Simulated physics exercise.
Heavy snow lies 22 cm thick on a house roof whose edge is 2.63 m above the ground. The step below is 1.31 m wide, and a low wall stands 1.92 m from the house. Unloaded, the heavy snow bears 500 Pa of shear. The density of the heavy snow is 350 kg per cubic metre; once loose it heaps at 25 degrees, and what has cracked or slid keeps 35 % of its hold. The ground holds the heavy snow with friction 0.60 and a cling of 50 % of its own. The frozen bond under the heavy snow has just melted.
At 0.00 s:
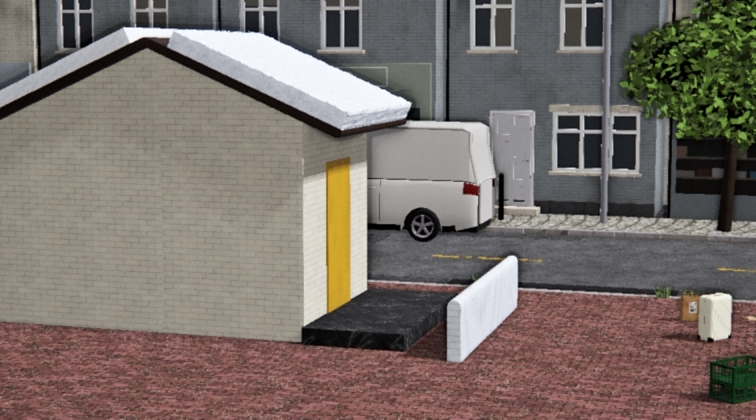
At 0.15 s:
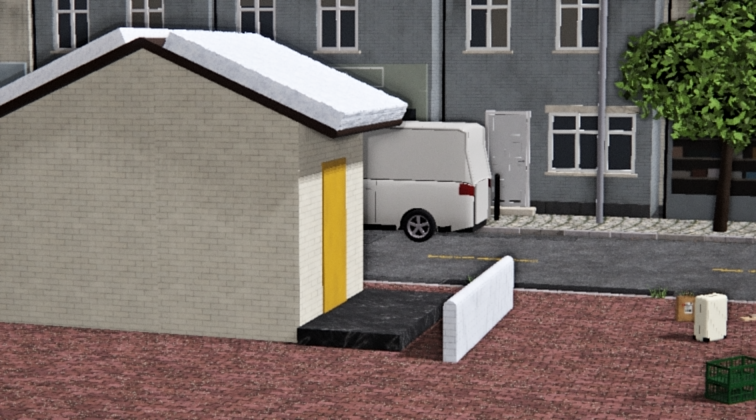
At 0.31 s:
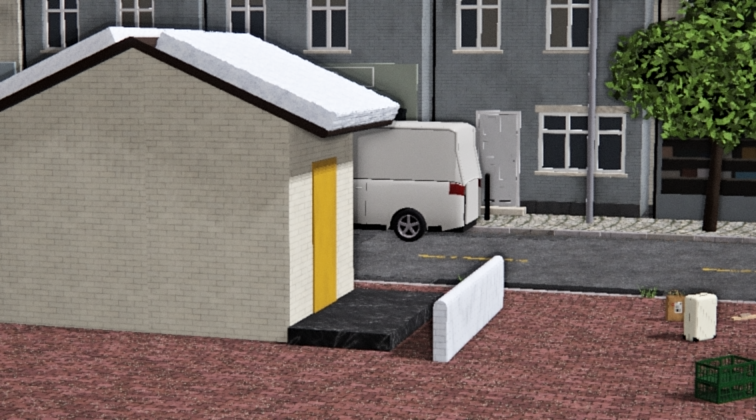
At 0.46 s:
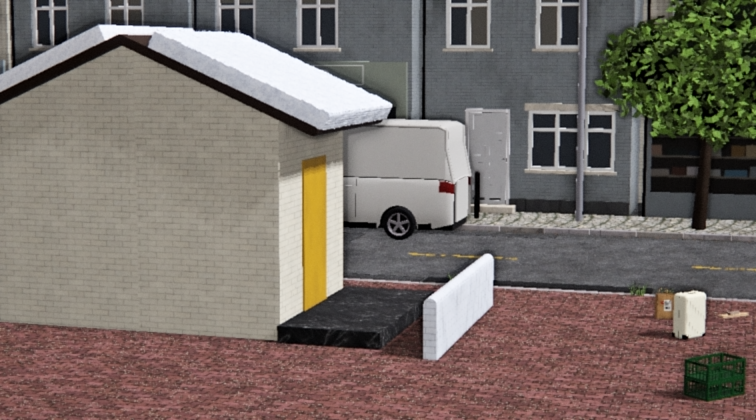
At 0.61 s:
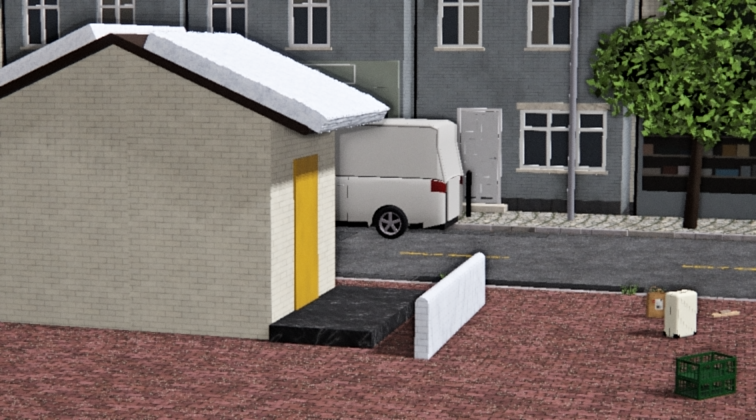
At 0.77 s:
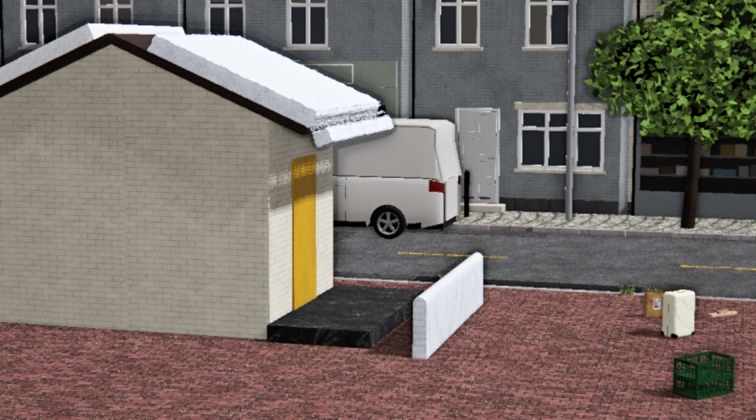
A small pale brick house with thick white snow on its sloping roof fills the left of a paved yard, seen from outside, slightly above. Its yellow door opens onto a black step beside a low white wall, with a white van and grey buildings behind, and a green crate and tree at right. As the view shifts gently right, the snow creeps down the roof, then cracks along its lower edge.
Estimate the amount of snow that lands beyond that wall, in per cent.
The amount of snow that lands beyond that wall is near 2 %.
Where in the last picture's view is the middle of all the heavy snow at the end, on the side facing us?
Around (386, 322).
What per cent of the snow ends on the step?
About 25 %.
After 1.17 s, 91 % is still on the roof and 0 % is past the low wall.
After 1.65 s, 70 % is still on the roof and 0 % is past the low wall.
After 2.12 s, 36 % is still on the roof and 0 % is past the low wall.
After 2.60 s, none is still on the roof and 0 % is past the low wall.
After 3.60 s, none is still on the roof and 2 % is past the low wall.
